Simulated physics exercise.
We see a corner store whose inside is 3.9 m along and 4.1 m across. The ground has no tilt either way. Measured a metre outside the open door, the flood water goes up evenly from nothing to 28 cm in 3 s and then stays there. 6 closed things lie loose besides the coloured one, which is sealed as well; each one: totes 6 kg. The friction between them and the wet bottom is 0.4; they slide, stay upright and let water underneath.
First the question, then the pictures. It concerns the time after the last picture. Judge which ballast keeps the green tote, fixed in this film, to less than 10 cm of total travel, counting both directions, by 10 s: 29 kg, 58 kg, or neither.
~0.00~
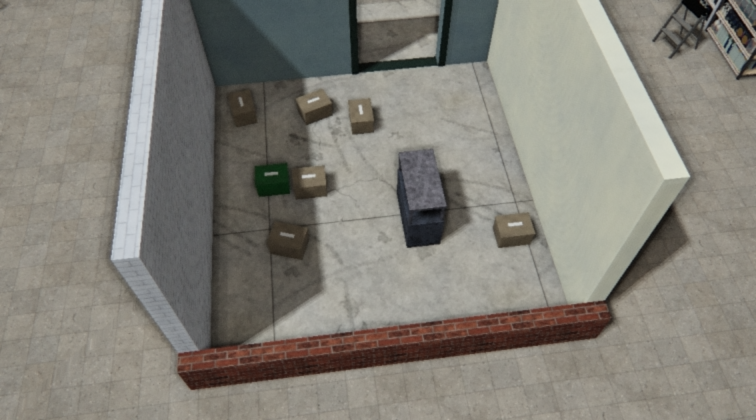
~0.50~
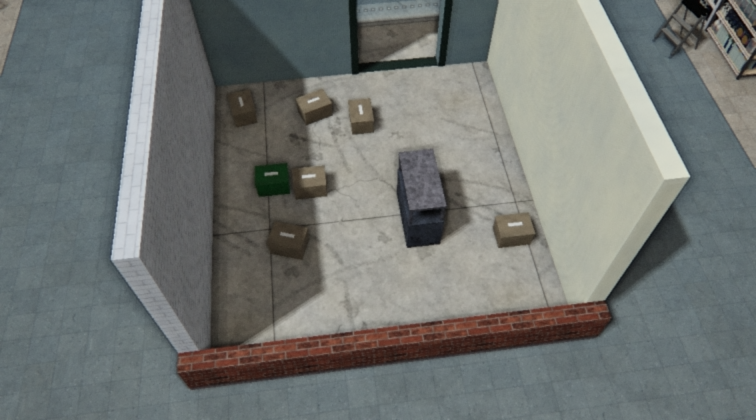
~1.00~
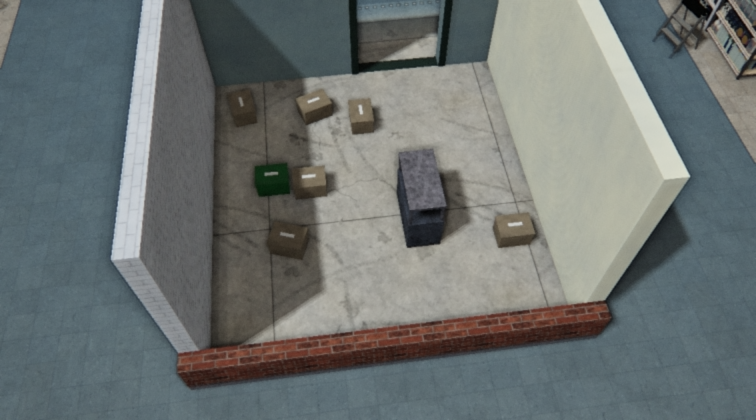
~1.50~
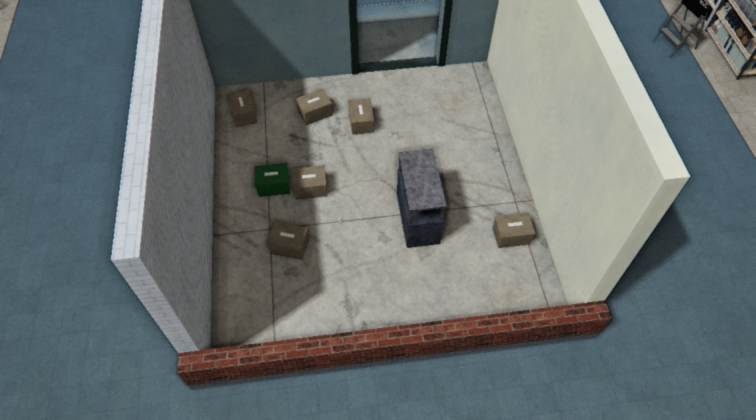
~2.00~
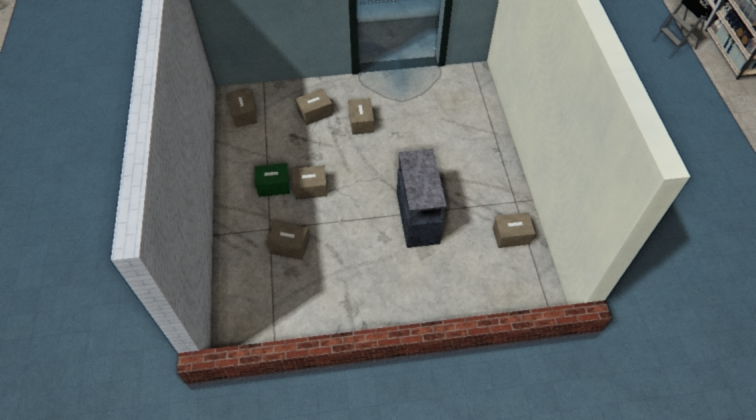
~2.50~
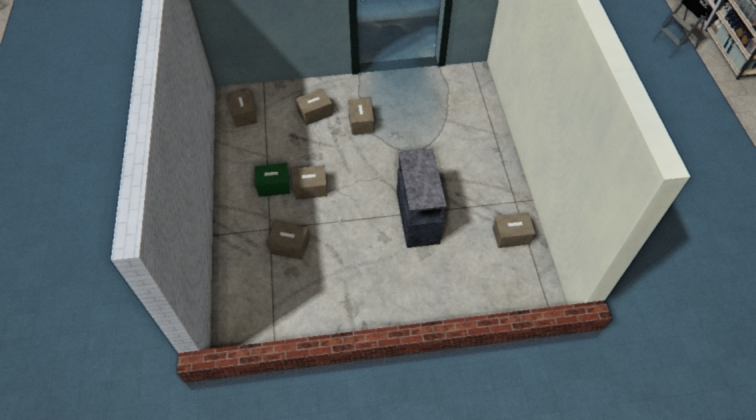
Judgement: 29 kg is enough.
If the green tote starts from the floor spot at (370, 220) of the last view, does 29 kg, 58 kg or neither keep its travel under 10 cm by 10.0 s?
So both weights work.
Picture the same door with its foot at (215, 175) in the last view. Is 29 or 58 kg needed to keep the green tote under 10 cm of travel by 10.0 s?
So only the heavy mass does it.
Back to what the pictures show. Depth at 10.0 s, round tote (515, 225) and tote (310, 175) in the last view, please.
Roughly 19 and 15 cm.
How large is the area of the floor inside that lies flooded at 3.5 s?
Around 6.0 m2 of it.
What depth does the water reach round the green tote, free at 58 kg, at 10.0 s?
Depth: Approx. 10 cm.
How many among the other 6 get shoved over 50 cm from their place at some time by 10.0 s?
5 in all.
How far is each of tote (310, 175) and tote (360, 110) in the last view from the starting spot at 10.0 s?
They sit 200 cm and 200 cm away, in the order given.
After 3.5 s the green tote would be 0 cm from its start with 29 kg and 0 cm from its start with 58 kg; 0 cm of water round it then.
After 4.5 s the green tote would be 0 cm from its start with 29 kg and 0 cm from its start with 58 kg; 3 cm of water round it then.
After 7.0 s the green tote would be 0 cm from its start with 29 kg and 0 cm from its start with 58 kg; 3 cm of water round it then.
After 10.0 s the green tote would be 1 cm from its start with 29 kg and 0 cm from its start with 58 kg; 10 cm of water round it then.
